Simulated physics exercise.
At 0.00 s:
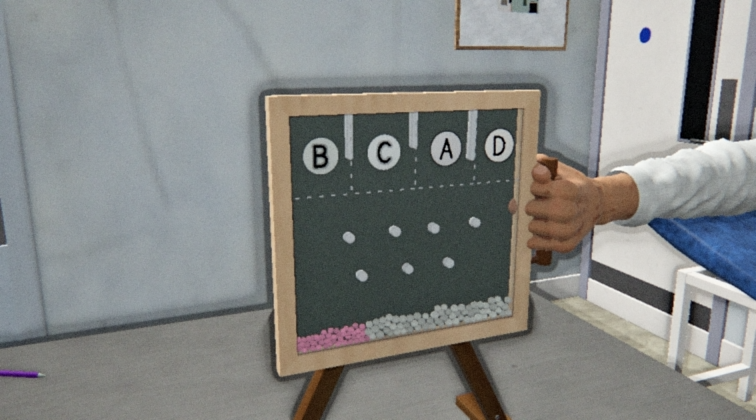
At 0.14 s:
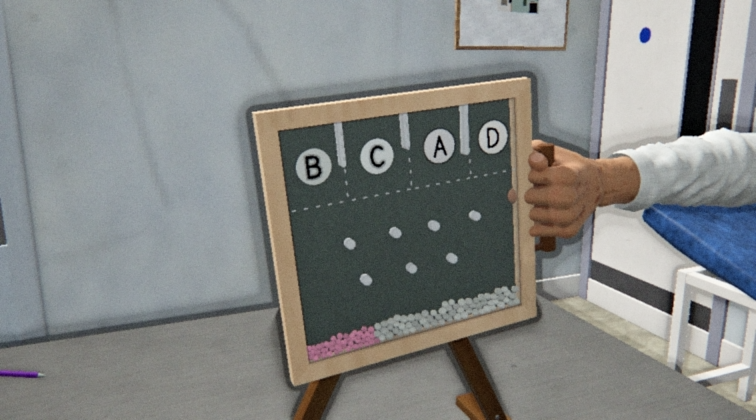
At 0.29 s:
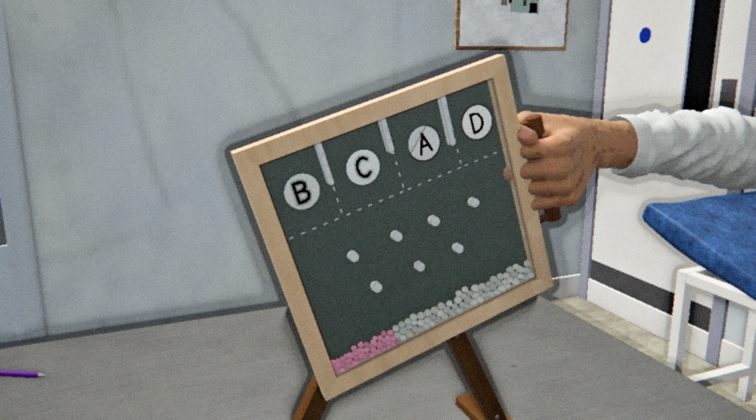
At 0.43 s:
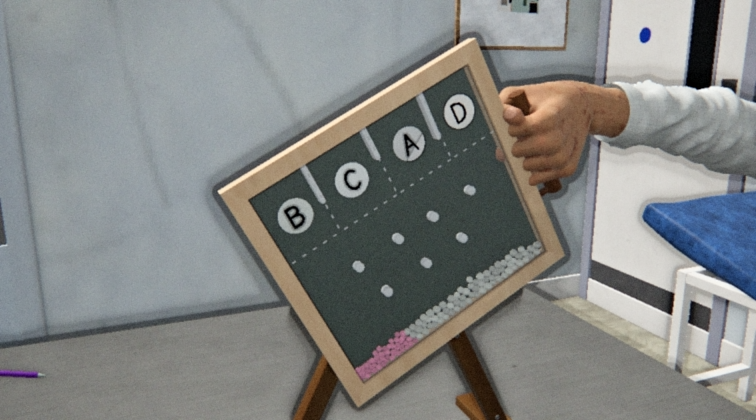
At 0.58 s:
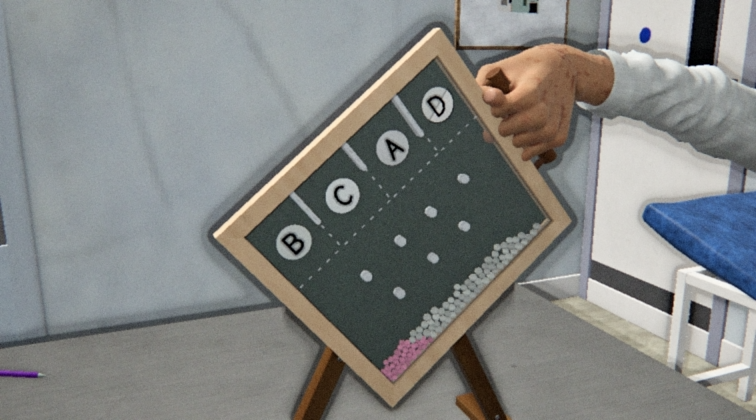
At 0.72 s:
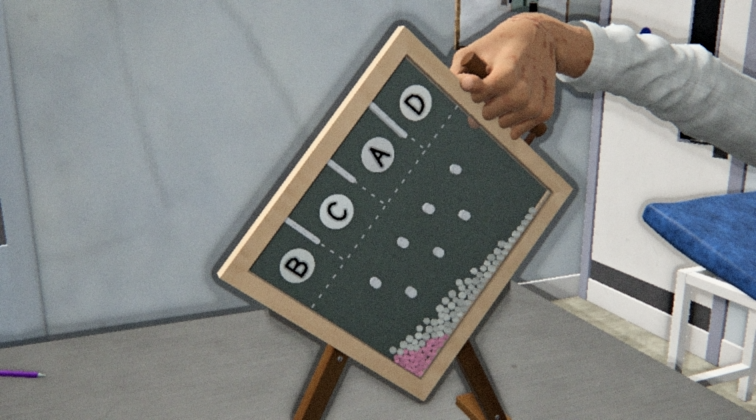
A hand turns a framed board of pink and white balls anticlockwise on its stand.
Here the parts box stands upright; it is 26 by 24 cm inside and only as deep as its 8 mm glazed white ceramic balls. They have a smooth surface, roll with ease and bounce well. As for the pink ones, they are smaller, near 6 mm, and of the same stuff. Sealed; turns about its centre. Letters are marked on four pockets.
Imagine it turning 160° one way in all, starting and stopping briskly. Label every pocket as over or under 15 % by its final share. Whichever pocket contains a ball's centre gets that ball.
A under, B over, C under, D under 15 %.
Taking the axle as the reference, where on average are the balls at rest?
About 7 cm right and 10 cm below.
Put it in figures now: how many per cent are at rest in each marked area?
At the end, pocket A has 0 percent, pocket B has 70 percent, pocket C has 10 percent and pocket D has 0 percent.
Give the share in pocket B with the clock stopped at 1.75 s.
Reading: Around 40 per cent of the load.
After 1.24 s, it stands 91° anticlockwise; the balls' middle is 8 cm right of and 10 cm below the centre; nothing in the marked areas.
After 1.75 s, it stands 131° anticlockwise; the balls' middle is 6 cm right of and 10 cm below the centre; B 40 %.
After 2.19 s, it stands 160° anticlockwise; the balls' middle is 8 cm right of and 9 cm below the centre; B 70 %.
Settled by 3.7 s, it stands 160° anticlockwise; A 0 %, B 70 %, C 10 %, D 0 %, elsewhere 25 %.
